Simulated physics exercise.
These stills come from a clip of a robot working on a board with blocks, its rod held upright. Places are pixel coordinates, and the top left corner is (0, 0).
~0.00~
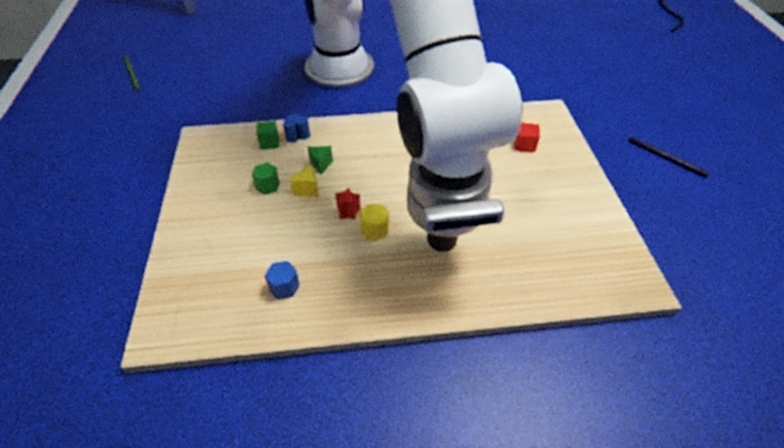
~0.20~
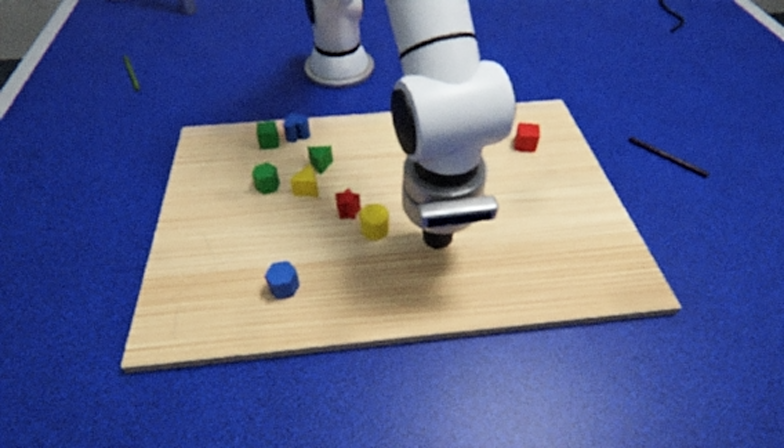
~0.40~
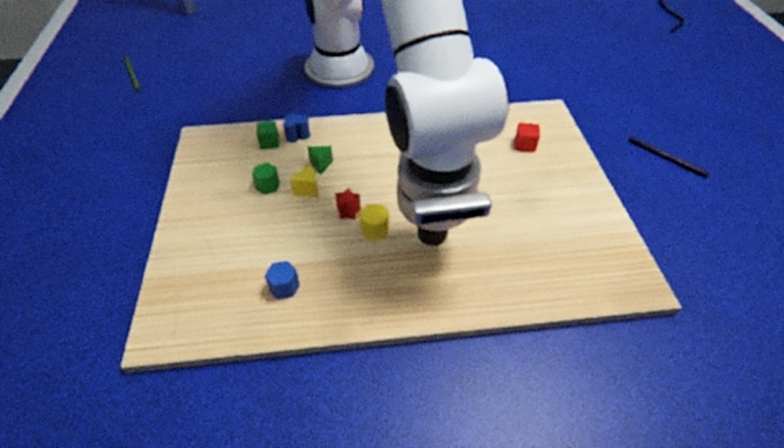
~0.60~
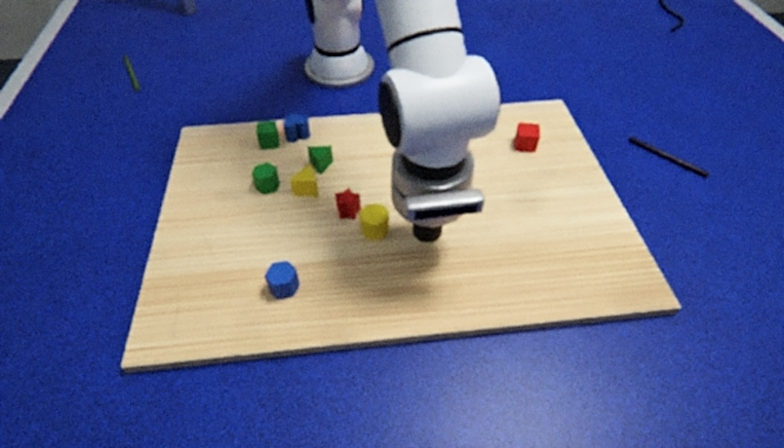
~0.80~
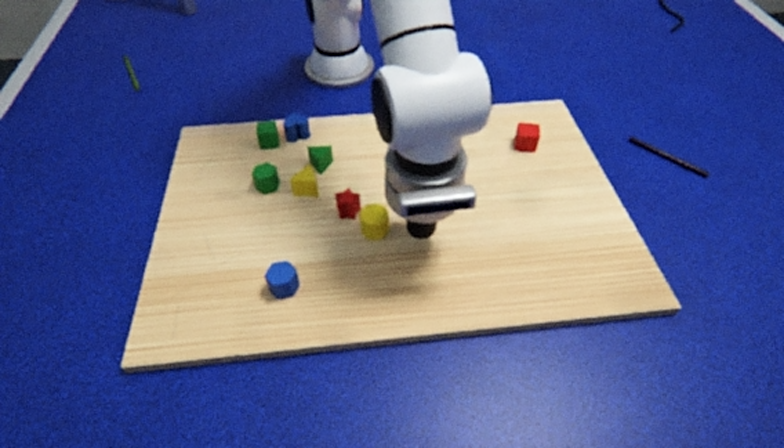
The clip shows a white robot arm over a wooden board scattered with small red, yellow, green and blue blocks on a blue surface. The arm's dark tip moves slightly left toward the yellow cylinder while the blocks stay still.
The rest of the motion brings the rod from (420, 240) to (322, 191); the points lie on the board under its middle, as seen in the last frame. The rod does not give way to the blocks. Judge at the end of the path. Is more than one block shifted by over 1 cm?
I believe so.
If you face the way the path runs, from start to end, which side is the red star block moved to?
The left-hand side.
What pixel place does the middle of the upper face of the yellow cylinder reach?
Answer: (334, 209).
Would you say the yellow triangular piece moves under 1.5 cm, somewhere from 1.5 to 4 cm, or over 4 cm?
The shift is from 1.5 to 4 cm.
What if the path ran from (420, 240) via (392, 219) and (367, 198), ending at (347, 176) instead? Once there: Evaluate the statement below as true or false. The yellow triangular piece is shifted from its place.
That statement is not accurate.
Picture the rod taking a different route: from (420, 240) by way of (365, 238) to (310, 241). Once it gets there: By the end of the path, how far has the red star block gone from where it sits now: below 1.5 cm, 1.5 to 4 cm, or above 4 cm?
Displaced 1.5 to 4 cm.
The first path, step by step. One third of the way, rod (384, 212); red star block (342, 195), turned 30° clockwise; yellow cylinder (355, 210).
Two thirds of the way, rod (351, 195); red star block (327, 189), turned 55° clockwise; yellow cylinder (334, 209).
At the end, rod (320, 179); yellow triangular piece (290, 172), turned 65° clockwise; green triangular piece still; red star block (300, 185), turned 15° clockwise; yellow cylinder (334, 209).
